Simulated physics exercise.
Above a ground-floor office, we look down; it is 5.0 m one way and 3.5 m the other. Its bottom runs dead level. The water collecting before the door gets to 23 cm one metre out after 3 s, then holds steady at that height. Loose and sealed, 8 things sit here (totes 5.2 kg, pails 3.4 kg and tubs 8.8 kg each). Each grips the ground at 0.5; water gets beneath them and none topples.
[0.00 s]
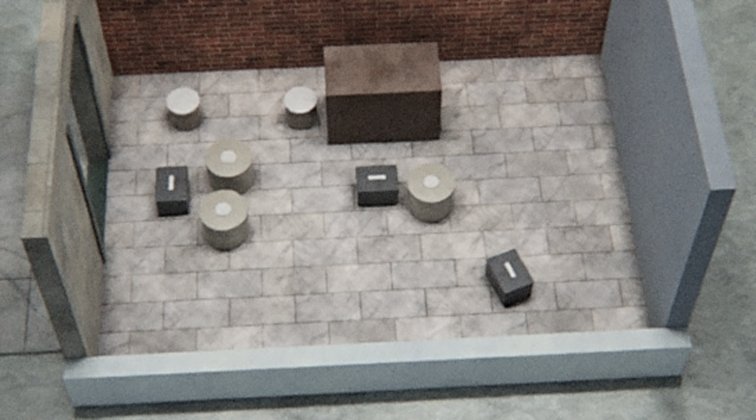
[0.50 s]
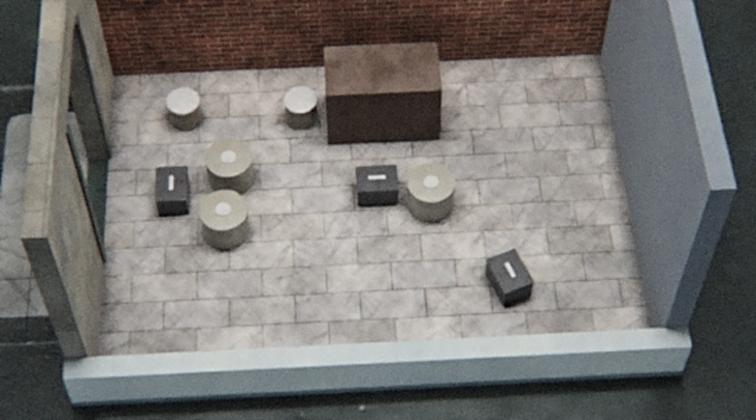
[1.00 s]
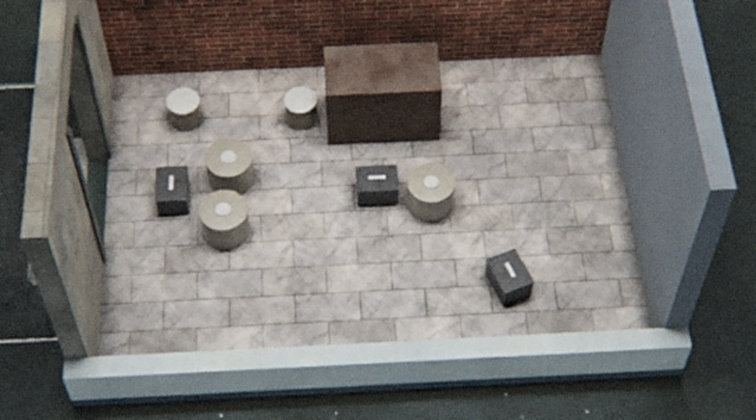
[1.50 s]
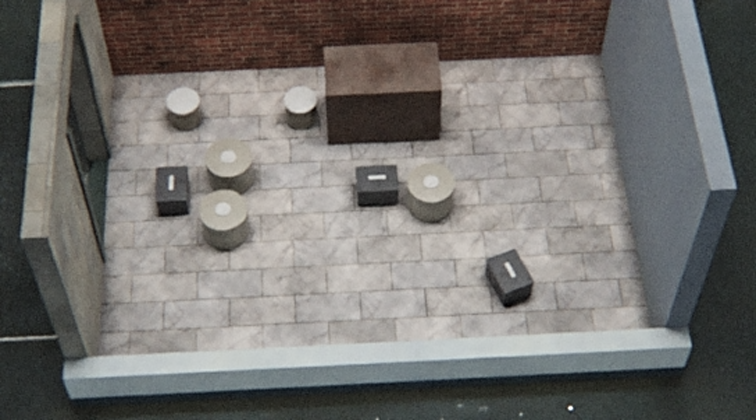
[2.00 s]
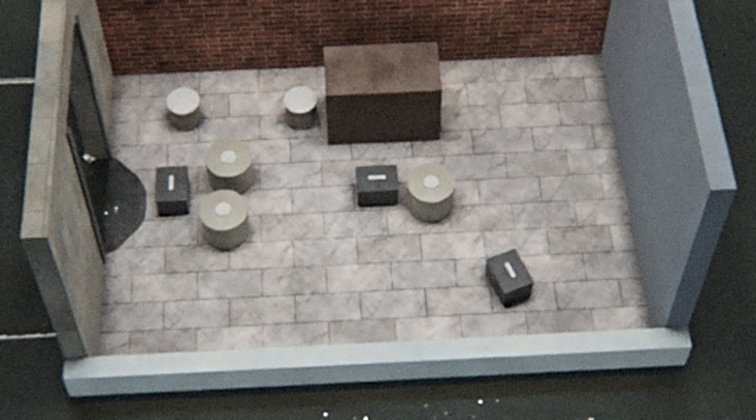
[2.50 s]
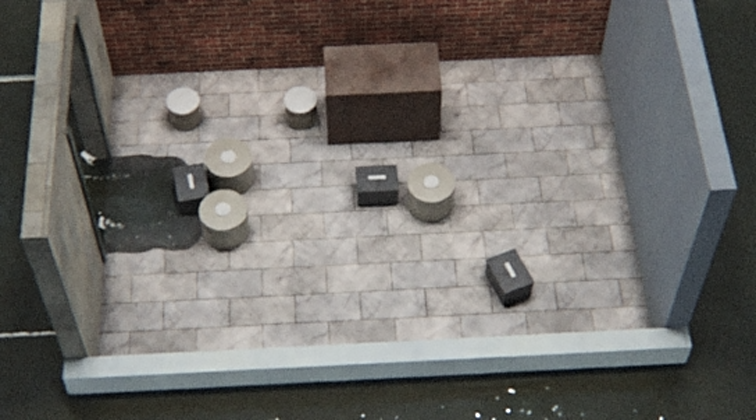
A brick-backed room with a pale tiled floor and a doorway in its left wall is seen from above by a still camera. A dark brown block stands against the back wall, with pale round tubs and pails at left and centre and three dark grey totes among them. The ground outside darkens, then dark water spreads in through the doorway and shifts the left tote slightly rightward.
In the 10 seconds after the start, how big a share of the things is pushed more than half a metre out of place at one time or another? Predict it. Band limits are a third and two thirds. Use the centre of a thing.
My guess is it lands in the top band.
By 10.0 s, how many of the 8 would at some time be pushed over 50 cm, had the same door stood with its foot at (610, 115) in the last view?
Result: 3 of them.
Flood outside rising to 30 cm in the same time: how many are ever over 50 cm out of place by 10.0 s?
The count would be 8.
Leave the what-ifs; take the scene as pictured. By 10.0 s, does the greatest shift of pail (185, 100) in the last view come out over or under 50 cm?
The verdict is a smaller shift.
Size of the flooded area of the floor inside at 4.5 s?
I'd estimate close to 8.5 m2.
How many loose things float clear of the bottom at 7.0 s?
I get 4.
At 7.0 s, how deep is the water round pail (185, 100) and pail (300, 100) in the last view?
Some 4 cm at the first, some 12 cm at the second.
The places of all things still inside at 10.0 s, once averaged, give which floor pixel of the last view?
They average out to somewhere around (496, 166).
After 3.5 s 0 of 8 are over 50 cm from their spots; 1 afloat.
After 4.5 s 3 of 8 are over 50 cm from their spots; 2 afloat.
After 7.0 s 6 of 8 are over 50 cm from their spots; 4 afloat.
After 10.0 s 7 of 8 are over 50 cm from their spots, and 7 have been at some point; 8 afloat.
